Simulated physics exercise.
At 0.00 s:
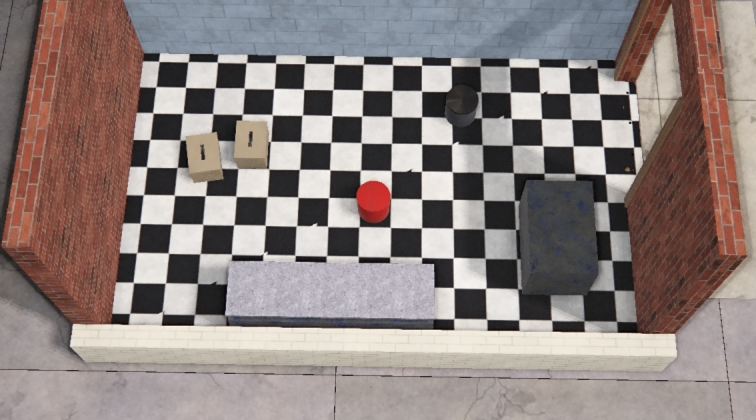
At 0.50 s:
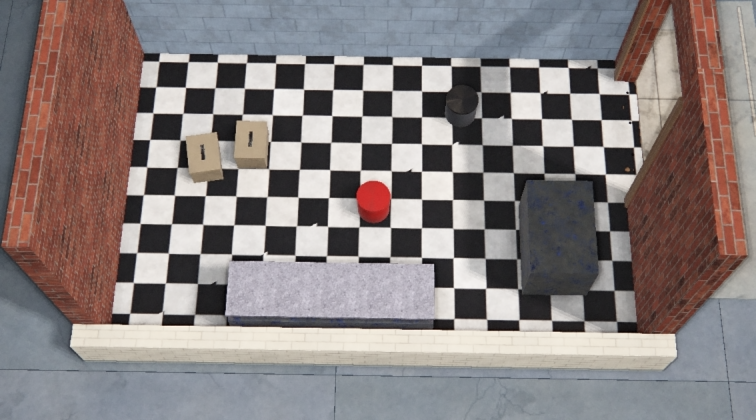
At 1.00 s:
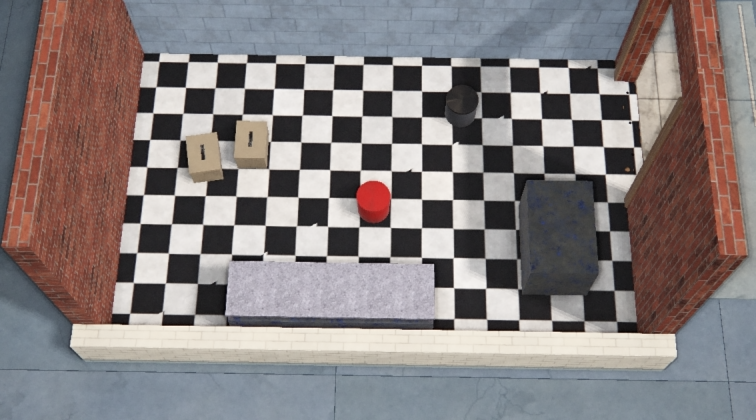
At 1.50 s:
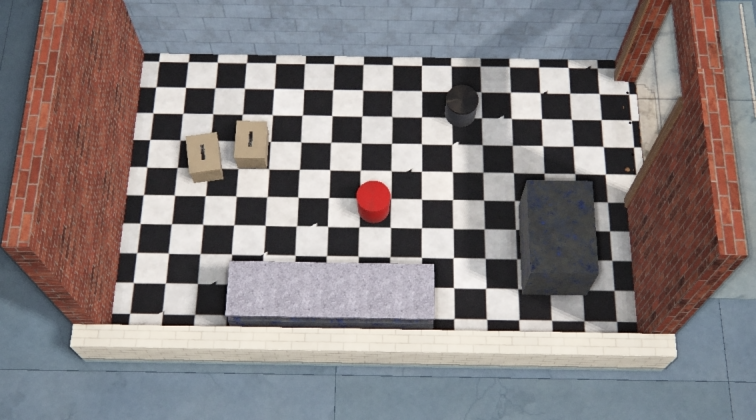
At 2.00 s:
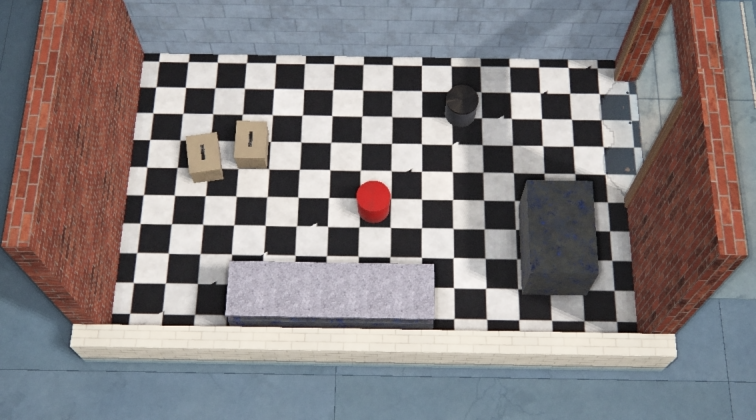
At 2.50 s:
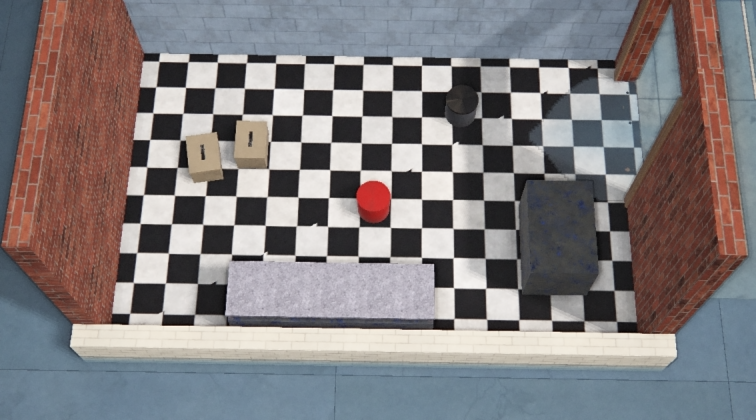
Corner store with checkered floor, water spreading over the pavement outside, then entering through the right doorway, red pail and boxes staying still.
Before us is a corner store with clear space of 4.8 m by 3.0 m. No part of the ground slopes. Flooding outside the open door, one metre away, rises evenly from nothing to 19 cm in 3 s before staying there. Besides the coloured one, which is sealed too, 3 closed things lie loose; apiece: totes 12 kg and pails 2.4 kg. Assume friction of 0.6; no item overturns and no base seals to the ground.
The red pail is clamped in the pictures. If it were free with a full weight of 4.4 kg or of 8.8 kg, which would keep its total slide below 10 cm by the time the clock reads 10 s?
Outcome: Only the large mass serves.
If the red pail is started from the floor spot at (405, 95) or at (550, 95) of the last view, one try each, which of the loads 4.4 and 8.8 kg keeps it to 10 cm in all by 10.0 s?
Well, at the first spot no weight will do, and at the second no weight will do.
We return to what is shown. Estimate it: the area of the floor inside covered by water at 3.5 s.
About 3.5 m2.
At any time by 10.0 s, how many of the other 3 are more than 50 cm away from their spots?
Result: 1.
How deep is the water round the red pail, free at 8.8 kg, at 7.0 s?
Something like 4 centimetres.
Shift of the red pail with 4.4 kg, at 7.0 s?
Around 80 centimetres out of place.
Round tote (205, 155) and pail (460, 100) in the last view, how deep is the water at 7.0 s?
Close to 2 and 7 centimetres.
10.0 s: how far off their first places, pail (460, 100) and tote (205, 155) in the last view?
Shifts: 300 cm / 10 cm.
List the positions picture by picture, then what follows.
In the first picture, the red pail at (374, 196) rests on the ground; water covers 0.0 m2; 0 of 4 have shifted.
In the second picture, the red pail at (374, 196) rests on the ground; water covers 0.0 m2; 0 of 4 have shifted.
In the third picture, the red pail at (374, 196) rests on the ground; water covers 0.0 m2; 0 of 4 have shifted.
In the fourth picture, the red pail at (374, 196), on the bottom; water covers 0.0 m2; 0 of 4 have shifted.
In the fifth picture, the red pail at (374, 196), on the bottom; 0.1 m2 under water; 0 of 4 have shifted.
In the sixth picture, the red pail at (374, 196), on the bottom; 0.8 m2 under water; 0 of 4 have shifted.
After 3.5 s the red pail would be 0 cm from its start with 4.4 kg and 0 cm from its start with 8.8 kg; 0 cm of water round it then.
After 4.5 s the red pail would be 14 cm from its start with 4.4 kg and 0 cm from its start with 8.8 kg; 5 cm of water round it then.
After 7.0 s the red pail would be 79 cm from its start with 4.4 kg and 0 cm from its start with 8.8 kg; 4 cm of water round it then.
After 10.0 s the red pail would be 154 cm from its start with 4.4 kg and 0 cm from its start with 8.8 kg; 8 cm of water round it then.
